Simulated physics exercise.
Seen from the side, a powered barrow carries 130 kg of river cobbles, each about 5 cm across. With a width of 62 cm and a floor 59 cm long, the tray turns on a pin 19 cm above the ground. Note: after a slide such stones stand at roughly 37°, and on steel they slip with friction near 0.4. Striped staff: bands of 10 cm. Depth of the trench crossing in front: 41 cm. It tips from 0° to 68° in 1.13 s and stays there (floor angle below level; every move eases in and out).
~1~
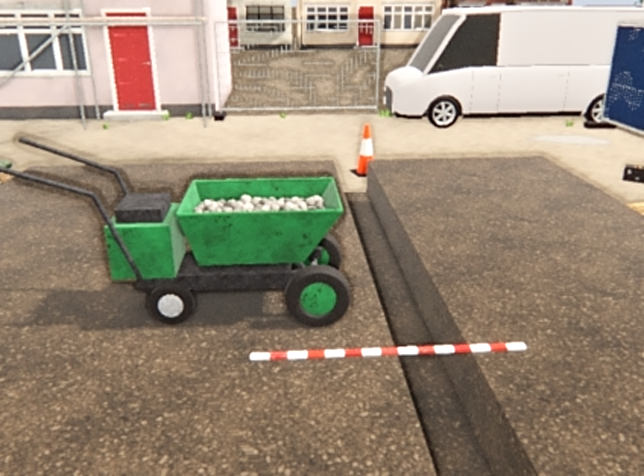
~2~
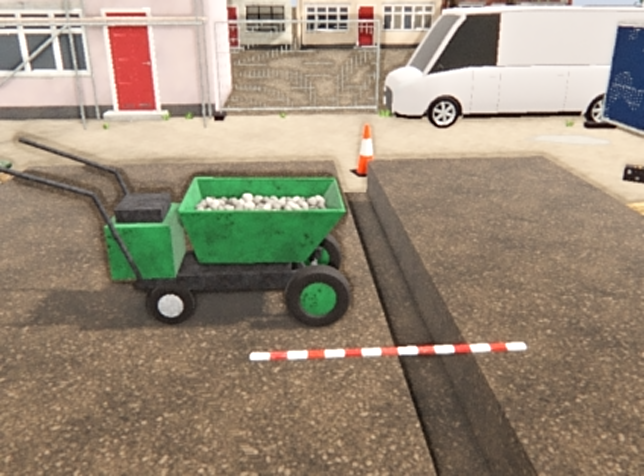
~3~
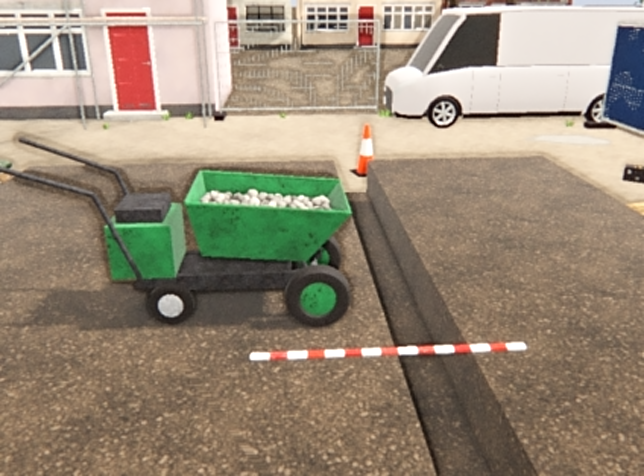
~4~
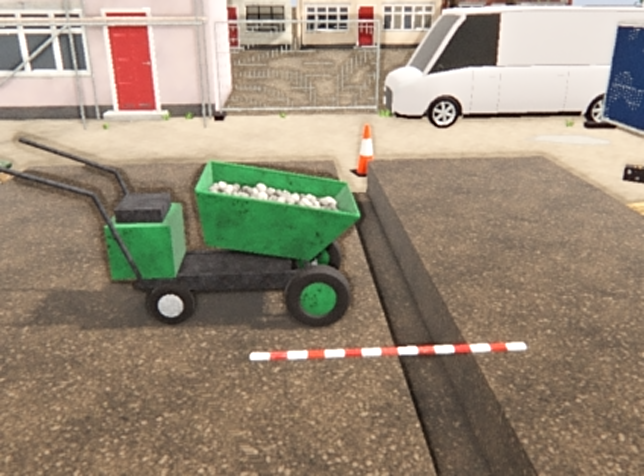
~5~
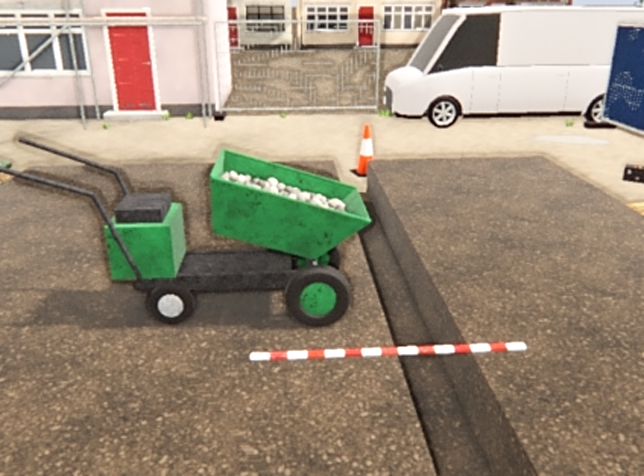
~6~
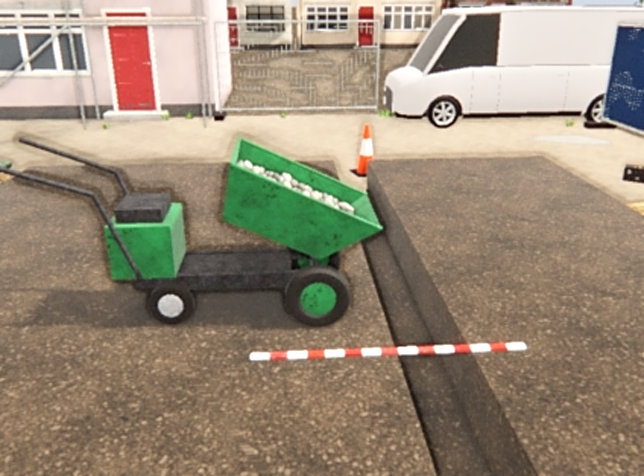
The video shows a green powered barrow loaded with pale stones standing beside a trench, near a red-and-white striped staff. Its tray slowly tilts forward to the right, the rear end rising while the wheels stay still.
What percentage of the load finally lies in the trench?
About 70 per cent.
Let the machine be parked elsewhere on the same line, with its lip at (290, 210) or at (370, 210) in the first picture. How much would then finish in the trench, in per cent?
80 and 40 %.
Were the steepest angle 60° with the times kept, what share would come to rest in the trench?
In that case some 50 per cent.
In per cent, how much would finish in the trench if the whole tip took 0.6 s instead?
It would come to roughly 55 per cent.
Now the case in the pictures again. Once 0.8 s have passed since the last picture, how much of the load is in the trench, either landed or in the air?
Roughly 20% by that time.
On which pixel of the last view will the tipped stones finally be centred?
I'd point to around (422, 341).
Then, 0.4 s after the last picture the floor is at 58°, 100 % in the tray; the foremost stones are at (389, 246).
Then, 0.8 s after the last picture the floor is at 68°, 80 % in the tray, 18 % in the trench, 3 % past the trench; the foremost stones are at (454, 293).
Then, 1.1 s after the last picture the floor is at 68°, 44 % in the tray, 35 % in the trench, 21 % past the trench; the foremost stones are at (532, 298).
Then, 3.1 s after the last picture the floor is at 68°, 7 % in the tray, 70 % in the trench, 23 % past the trench; the foremost stones are at (596, 291).
